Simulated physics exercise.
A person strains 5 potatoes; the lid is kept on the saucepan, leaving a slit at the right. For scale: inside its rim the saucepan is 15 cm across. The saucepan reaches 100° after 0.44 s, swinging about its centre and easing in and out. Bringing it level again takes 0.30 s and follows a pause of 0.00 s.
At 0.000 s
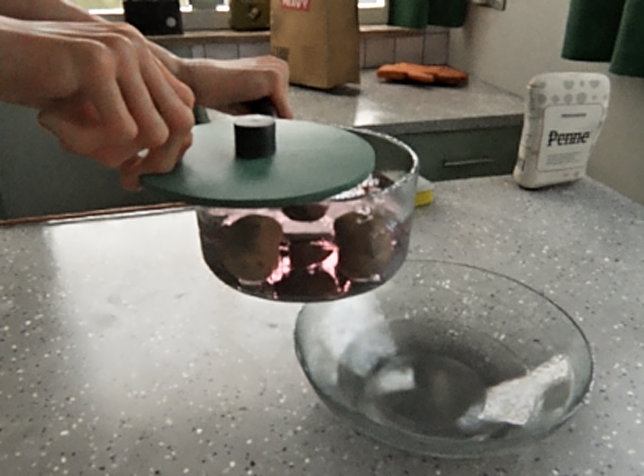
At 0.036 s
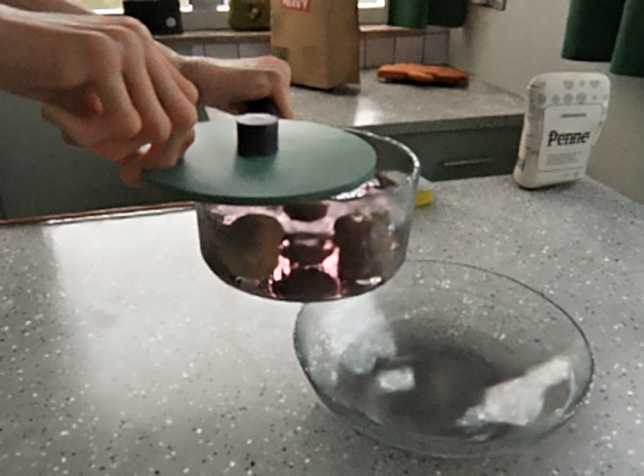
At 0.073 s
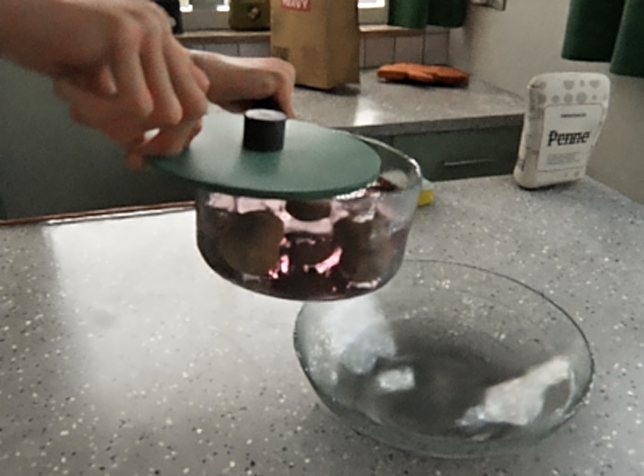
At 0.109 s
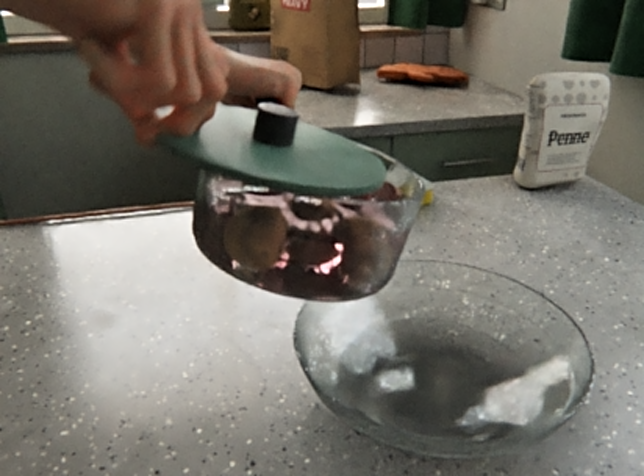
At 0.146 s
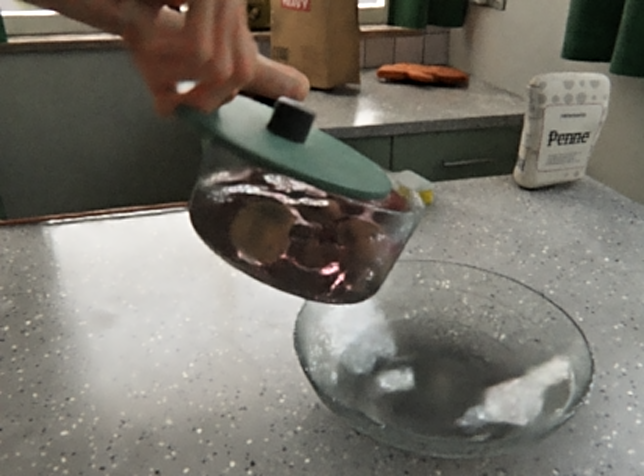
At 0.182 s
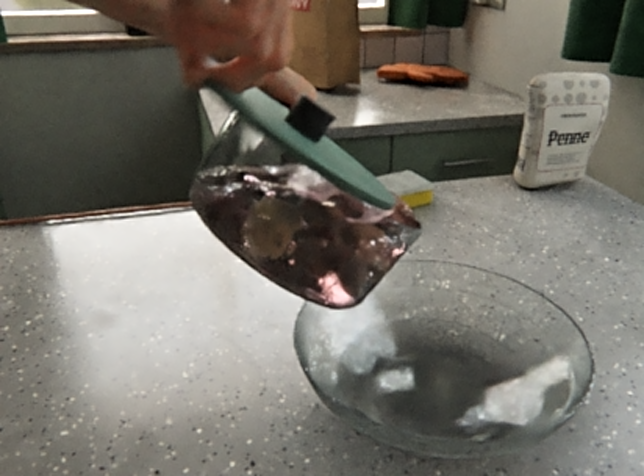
We see hands holding a green lid on a clear saucepan of dark, round items in liquid above an empty glass bowl, then steadily tilting the pan down to the right, the lid staying over its top.
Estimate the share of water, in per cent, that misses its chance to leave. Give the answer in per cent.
Some 32 per cent stays behind.
By 0.32 s the tilt is 83° and 64 per cent of the water is still in the saucepan.
By 0.43 s the tilt is 100° and 42 per cent of the water is still in the saucepan.
By 0.53 s the tilt is 78° and 34 per cent of the water is still in the saucepan.
By 0.65 s the tilt is 21° and 32 per cent of the water is still in the saucepan.
At rest 32 per cent of the water is still in the saucepan.
